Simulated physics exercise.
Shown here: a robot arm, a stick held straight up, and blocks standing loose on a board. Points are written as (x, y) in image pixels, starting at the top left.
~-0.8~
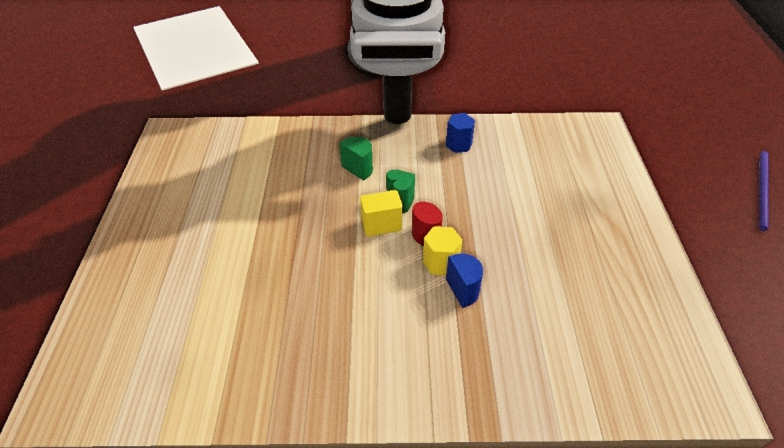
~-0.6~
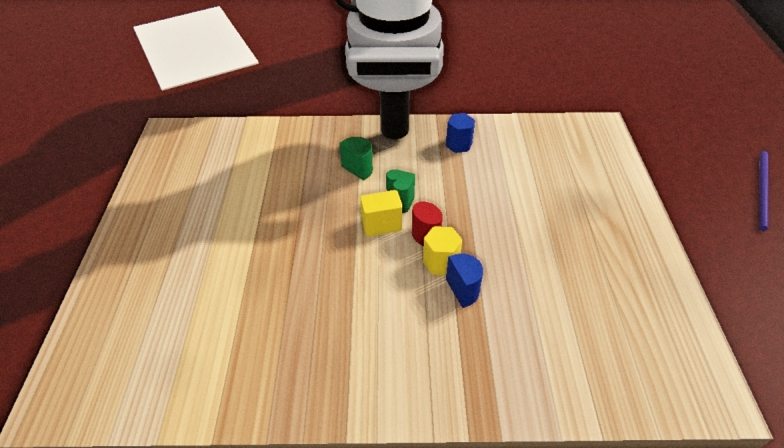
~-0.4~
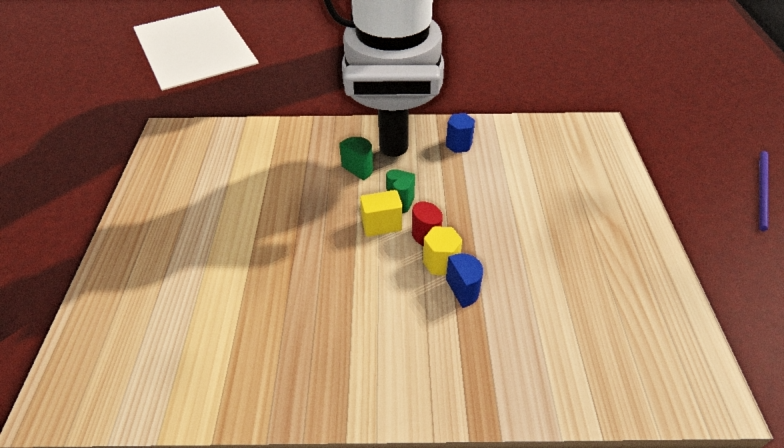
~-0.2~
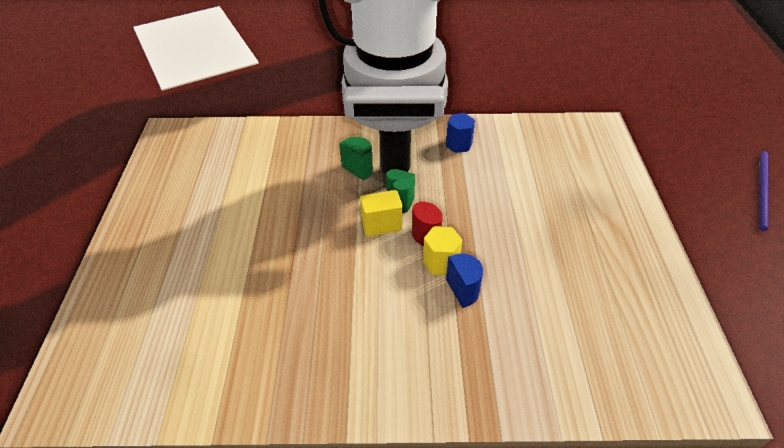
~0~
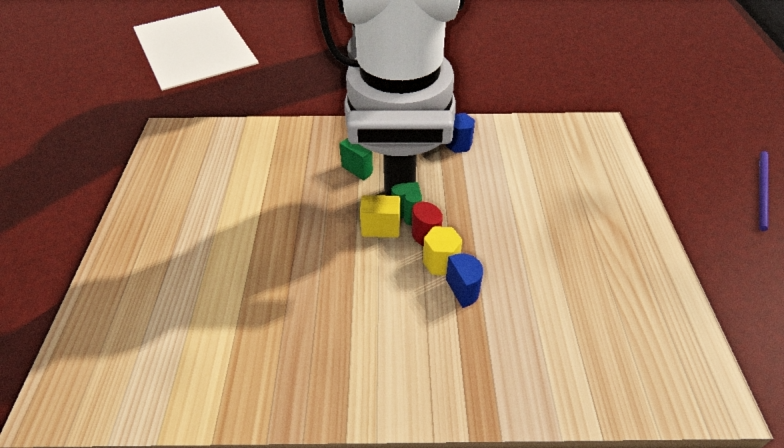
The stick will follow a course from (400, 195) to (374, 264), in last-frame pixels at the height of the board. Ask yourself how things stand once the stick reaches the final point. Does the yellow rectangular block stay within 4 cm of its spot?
No, I don't think so.
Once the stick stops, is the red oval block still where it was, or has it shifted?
The red oval block changes place.
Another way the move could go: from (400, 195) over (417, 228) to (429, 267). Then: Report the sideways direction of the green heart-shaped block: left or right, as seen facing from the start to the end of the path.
So, looking from the first point of the path to the last, the green heart-shaped block moves rightwards.
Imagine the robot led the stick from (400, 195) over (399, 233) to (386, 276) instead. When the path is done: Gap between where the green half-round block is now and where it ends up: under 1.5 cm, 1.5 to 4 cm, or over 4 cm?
Verdict: Less than 1.5 cm.
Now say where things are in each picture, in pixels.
In the first picture, stick's lower end (398, 116); yellow rectangular block (381, 201); green heart-shaped block (401, 178); red oval block (427, 212); yellow six-sided block (443, 239); blue half-round block (467, 267).
In the second picture, stick (395, 131); blocks still.
In the third picture, stick (394, 148); blocks still.
In the fourth picture, stick (395, 167); blocks still.
In the fifth picture, stick (400, 188); yellow rectangular block (380, 204); green heart-shaped block (408, 191); red oval block (427, 212); yellow six-sided block (443, 239); blue half-round block (467, 267).
The first path, step by step. One third of the way, stick (391, 210); yellow rectangular block (378, 217), turned 50° clockwise; green heart-shaped block (412, 209), turned 55° anticlockwise; red oval block (443, 221); yellow six-sided block (450, 248), turned 30° clockwise; blue half-round block (470, 273), turned 20° anticlockwise.
Two thirds of the way, stick (382, 233); yellow rectangular block (367, 237), turned 30° clockwise; green heart-shaped block (416, 220), turned 95° anticlockwise; red oval block (448, 222); yellow six-sided block (452, 249), turned 40° clockwise; blue half-round block (470, 274), turned 25° anticlockwise.
At the end, stick (374, 257); yellow rectangular block (354, 262), turned 40° clockwise; green heart-shaped block (416, 220), turned 95° anticlockwise; red oval block (448, 222); yellow six-sided block (452, 249), turned 40° clockwise; blue half-round block (470, 274), turned 25° anticlockwise.
